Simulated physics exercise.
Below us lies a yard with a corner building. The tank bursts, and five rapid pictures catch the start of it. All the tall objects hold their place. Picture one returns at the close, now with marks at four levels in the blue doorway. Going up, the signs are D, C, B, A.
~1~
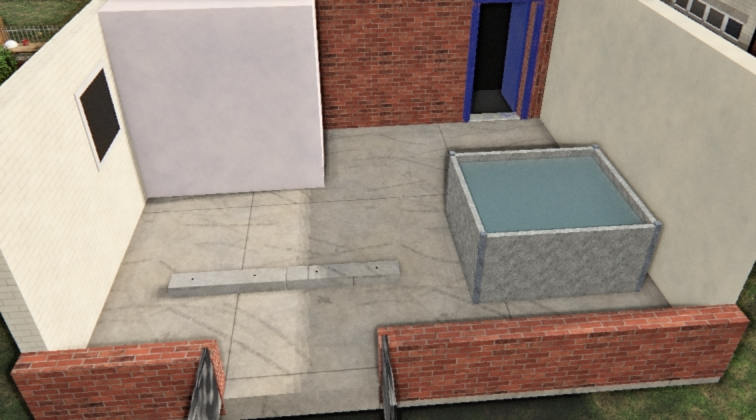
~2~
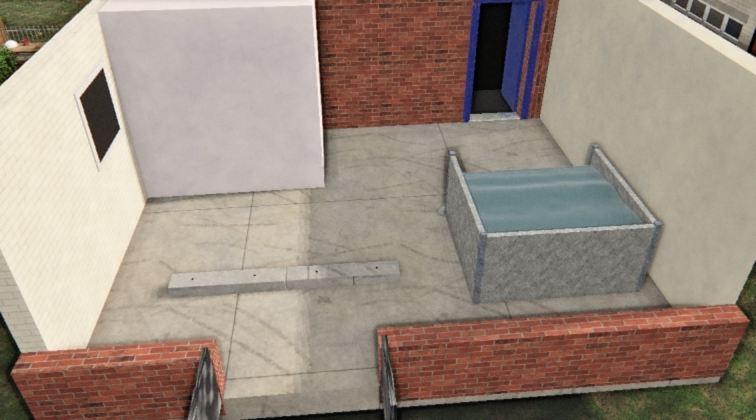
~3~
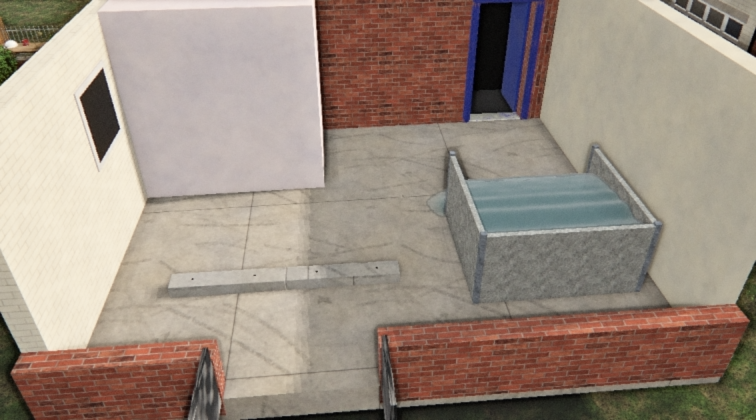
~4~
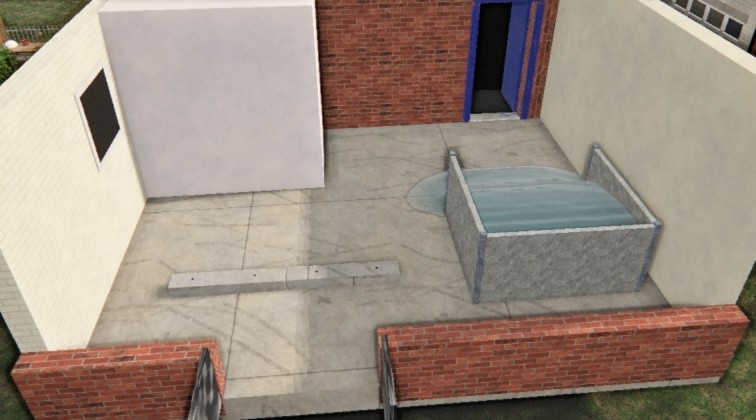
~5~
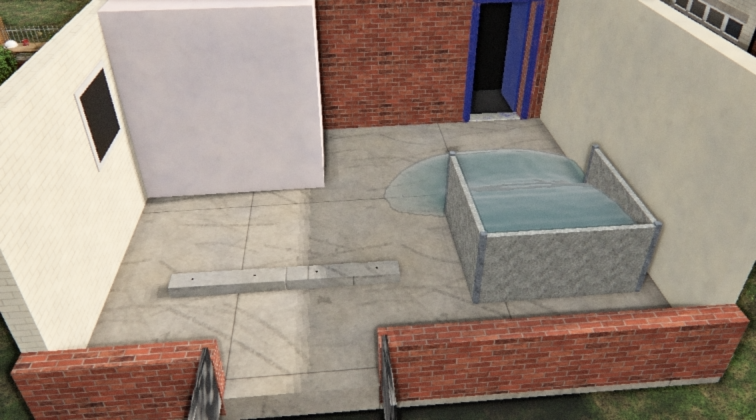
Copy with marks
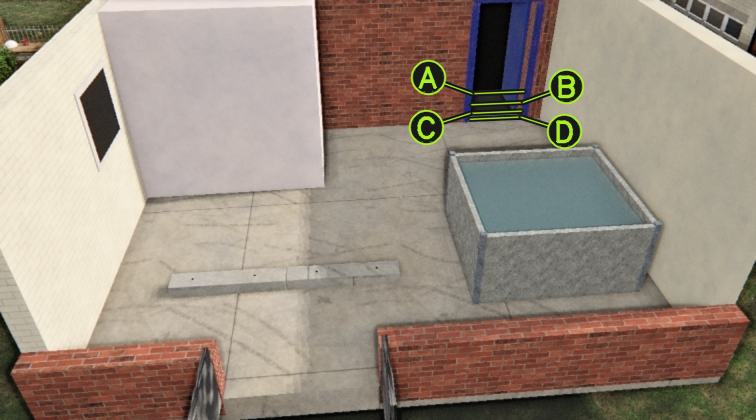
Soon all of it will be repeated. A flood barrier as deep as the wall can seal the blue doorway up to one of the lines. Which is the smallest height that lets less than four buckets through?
I would pick mark A.
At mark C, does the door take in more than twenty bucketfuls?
Yes, clearly.
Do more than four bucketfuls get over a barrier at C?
Yes, it does.
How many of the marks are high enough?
One.
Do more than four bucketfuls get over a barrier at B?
Yes.
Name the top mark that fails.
The answer is B.
On the marked copy, A at (498, 92); B at (497, 103); C at (496, 112); D at (495, 118); from the bottom up D, C, B, A.
For mark A, a splash gets over, under a bucket.
For mark B, about 11 bucketfuls get in.
For mark C, dozens of bucketfuls pour in.
For mark D, dozens of bucketfuls pour in.
